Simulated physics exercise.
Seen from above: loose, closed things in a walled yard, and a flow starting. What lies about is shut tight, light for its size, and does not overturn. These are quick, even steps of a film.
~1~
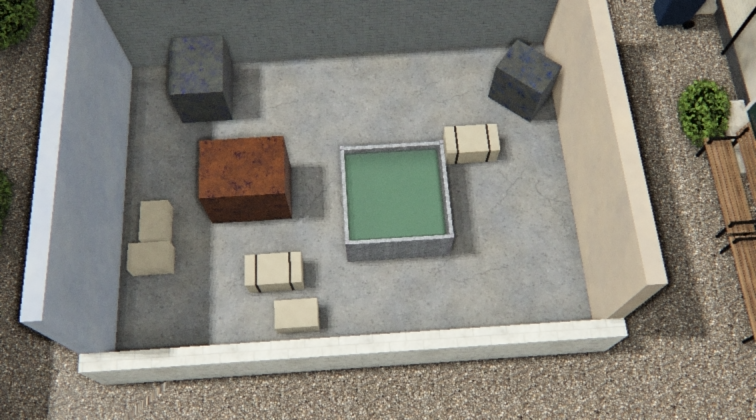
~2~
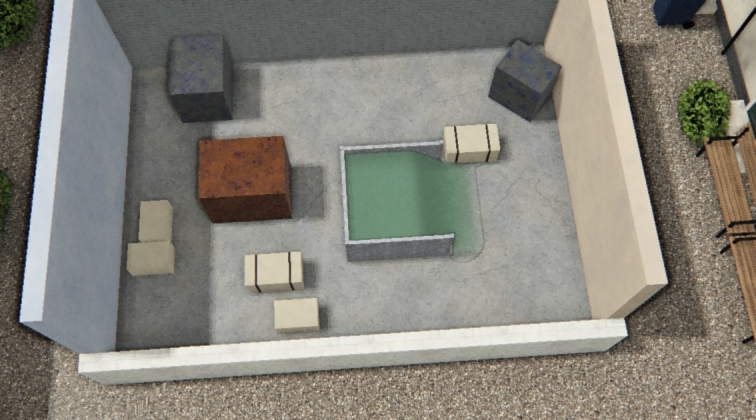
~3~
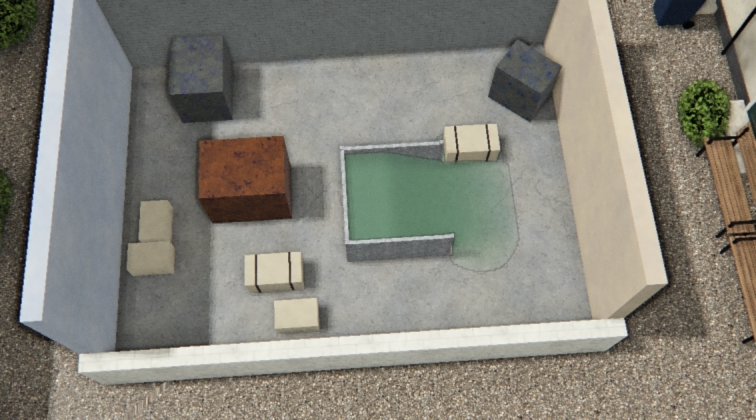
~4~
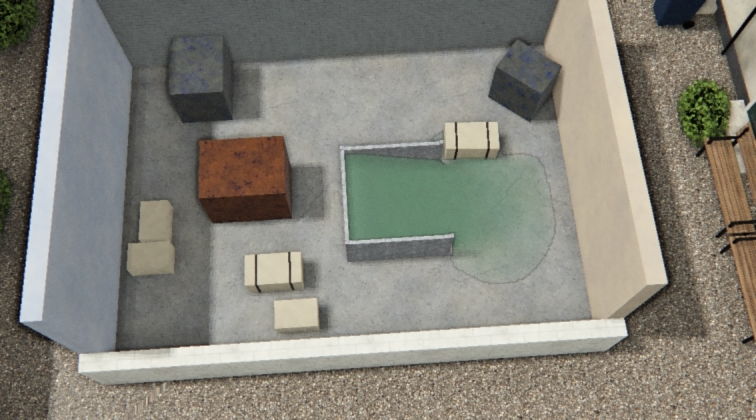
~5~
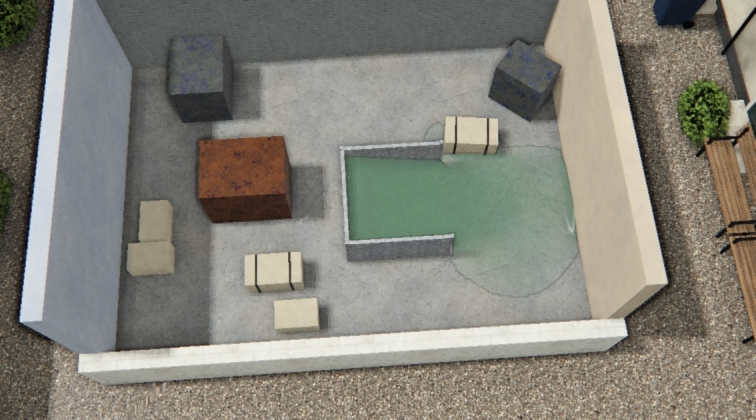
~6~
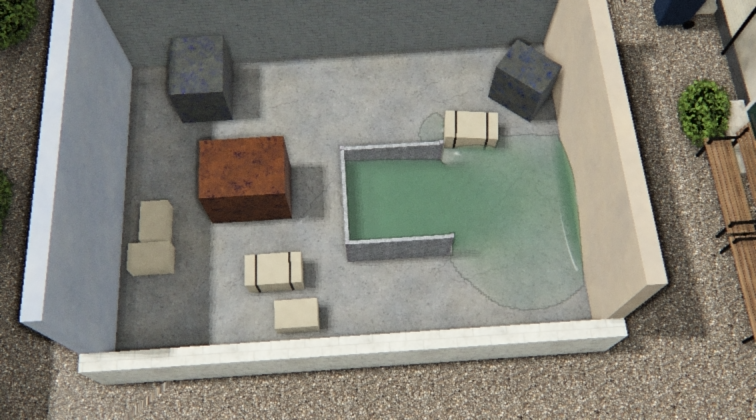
In the video, green liquid fills a square basin among blocks in a walled yard; the basin's right side opens and the liquid spreads rightward across the floor, reaching the right wall, while a nearby strapped box shifts slightly.
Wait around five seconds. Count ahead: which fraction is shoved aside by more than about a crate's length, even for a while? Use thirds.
That comes to between one and two thirds.
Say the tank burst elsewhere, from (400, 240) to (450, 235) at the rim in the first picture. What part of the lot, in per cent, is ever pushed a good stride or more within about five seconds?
Roughly 100 per cent.
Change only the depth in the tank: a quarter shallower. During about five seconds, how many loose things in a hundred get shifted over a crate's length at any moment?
Close to 40 %.
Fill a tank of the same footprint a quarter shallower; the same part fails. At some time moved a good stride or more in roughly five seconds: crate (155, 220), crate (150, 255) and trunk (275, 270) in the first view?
As listed: Short of that, never so far, no.
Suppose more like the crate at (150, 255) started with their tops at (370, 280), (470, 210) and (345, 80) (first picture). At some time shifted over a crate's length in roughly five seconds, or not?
In turn: That far or more, swept aside, pushed that far.
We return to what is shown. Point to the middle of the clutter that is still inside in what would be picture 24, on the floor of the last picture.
Near (243, 228).
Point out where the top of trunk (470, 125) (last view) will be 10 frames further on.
Close to (457, 99).
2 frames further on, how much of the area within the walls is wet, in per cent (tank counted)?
Some 25 per cent.
A moment on, 1 of 5 are well off their spots; 0 afloat.
Next, 1 of 5 are well off their spots; 0 afloat.
Later, 1 of 5 are well off their spots; 1 afloat.
In the end, 3 of 5 are well off their spots, and 3 have been at some point; 3 afloat.
